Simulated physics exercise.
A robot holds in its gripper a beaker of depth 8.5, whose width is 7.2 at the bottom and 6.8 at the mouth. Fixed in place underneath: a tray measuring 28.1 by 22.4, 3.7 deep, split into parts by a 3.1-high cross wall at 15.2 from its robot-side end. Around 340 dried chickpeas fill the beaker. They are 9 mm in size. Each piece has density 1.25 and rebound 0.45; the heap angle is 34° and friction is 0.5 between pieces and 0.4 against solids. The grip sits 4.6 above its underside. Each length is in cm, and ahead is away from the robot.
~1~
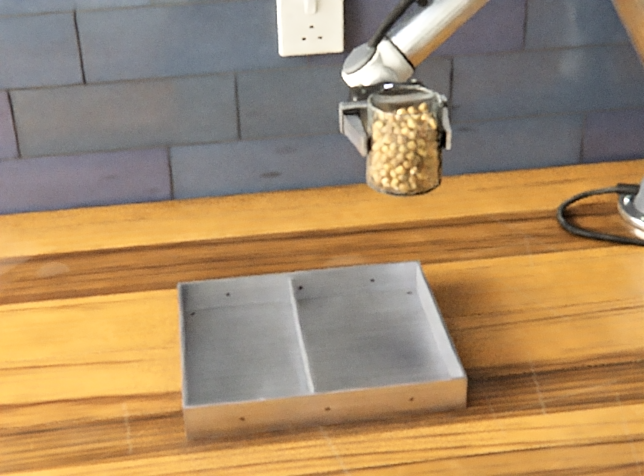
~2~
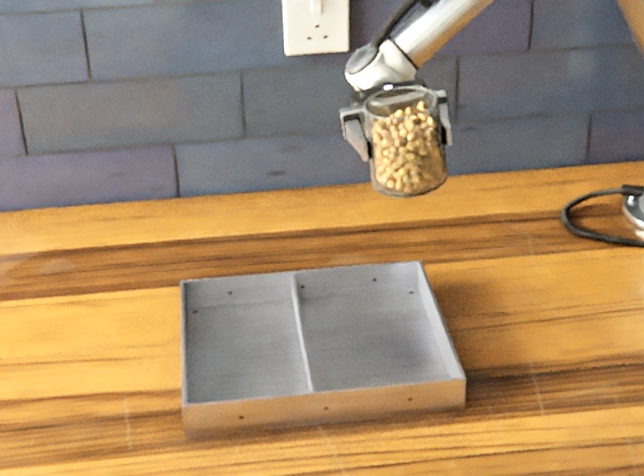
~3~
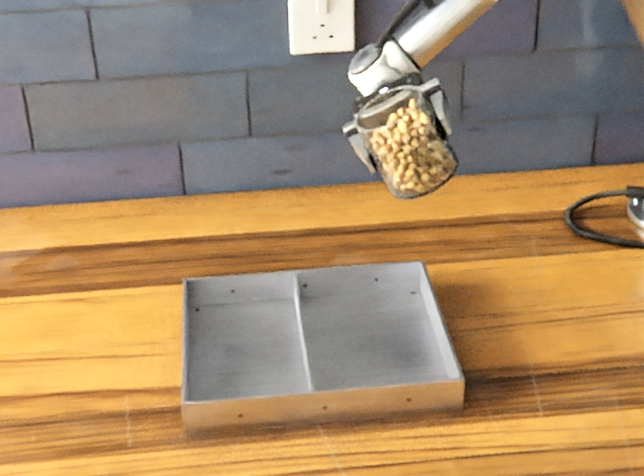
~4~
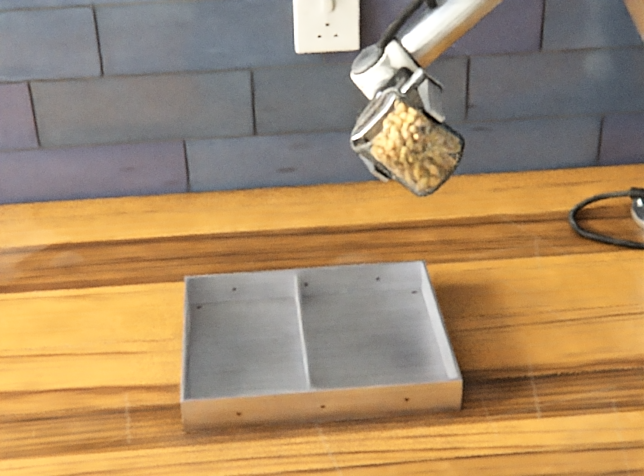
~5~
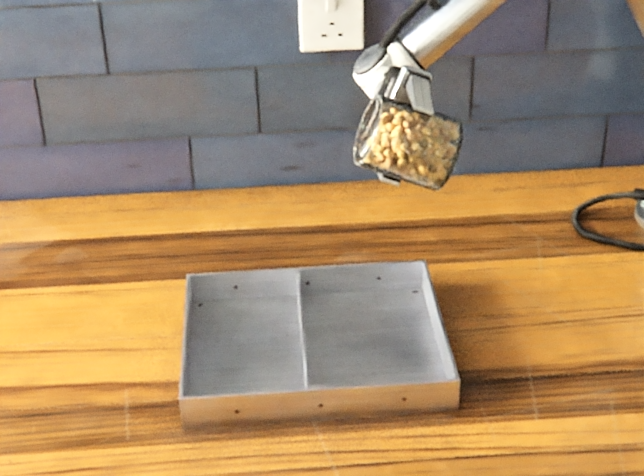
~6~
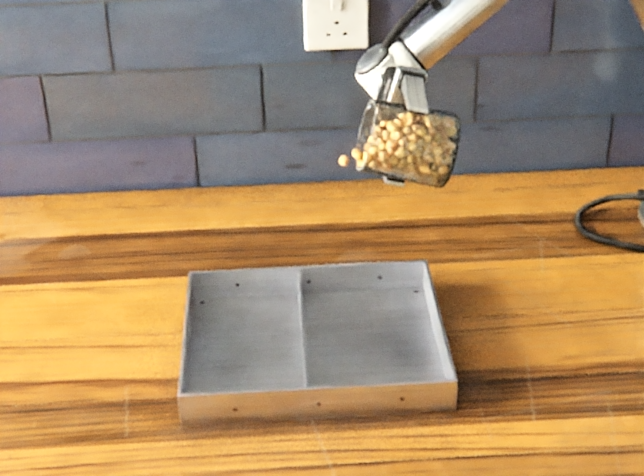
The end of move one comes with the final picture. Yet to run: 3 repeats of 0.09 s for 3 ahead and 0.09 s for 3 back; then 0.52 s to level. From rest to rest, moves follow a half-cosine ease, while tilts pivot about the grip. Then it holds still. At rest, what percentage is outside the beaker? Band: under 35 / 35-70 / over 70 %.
35-70 %.
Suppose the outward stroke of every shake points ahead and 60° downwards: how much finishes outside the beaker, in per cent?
Roughly 15 per cent.
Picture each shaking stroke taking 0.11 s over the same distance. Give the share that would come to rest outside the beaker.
It would come to around 45 %.
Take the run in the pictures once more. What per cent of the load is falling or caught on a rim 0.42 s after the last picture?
Some 13 per cent.
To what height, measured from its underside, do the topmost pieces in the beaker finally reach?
5.0 cm.
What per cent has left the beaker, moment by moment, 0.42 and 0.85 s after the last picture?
Estimates in order: Close to 35, close to 50.
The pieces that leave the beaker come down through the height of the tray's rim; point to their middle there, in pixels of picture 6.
Their middle lies around (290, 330).
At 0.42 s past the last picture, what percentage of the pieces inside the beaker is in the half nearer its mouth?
That share comes to roughly 40 percent.
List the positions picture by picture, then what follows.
The first frame shows beaker middle at (404, 142), level; upper third of the load around (406, 131), from x 375 to 435, top at y 110; 341 in the beaker.
The second frame shows beaker middle at (405, 143), tilted 7° forward; upper third of the load around (409, 132), from x 375 to 440, top at y 105.
The third frame shows beaker middle at (407, 143), tilted 26° forward; upper third of the load around (410, 131), from x 375 to 450, top at y 105.
The fourth frame shows beaker middle at (408, 143), tilted 49° forward; upper third of the load around (413, 130), from x 380 to 455, top at y 105.
The fifth frame shows beaker middle at (408, 143), tilted 68° forward; upper third of the load around (416, 129), from x 370 to 455, top at y 110.
The sixth frame shows beaker middle at (408, 143), tilted 75° forward; upper third of the load around (422, 131), from x 345 to 450, top at y 115; 340 in the beaker, 1 in flight or on a rim.
Then, 0.42 s after the last picture, tilted 75° forward, highest piece 27 above the table; 216 in the beaker, 64 in the far-side part, 15 in the robot-side part, 46 in flight or on a rim.
Then, 0.85 s after the last picture, tilted 27° forward, highest piece 29 above the table; 162 in the beaker, 110 in the far-side part, 65 in the robot-side part, 2 on the table or floor, 2 in flight or on a rim.
Then, 1.26 s after the last picture, level, highest piece 27 above the table; 162 in the beaker, 110 in the far-side part, 67 in the robot-side part, 2 on the table or floor.
Then, 2.31 s after the last picture, level, highest piece 26 above the table; 162 in the beaker, 110 in the far-side part, 67 in the robot-side part, 2 on the table or floor.
Final count, 162 in the beaker, 110 in the far-side part, 67 in the robot-side part, 2 on the table or floor. That is 52 % outside the beaker.
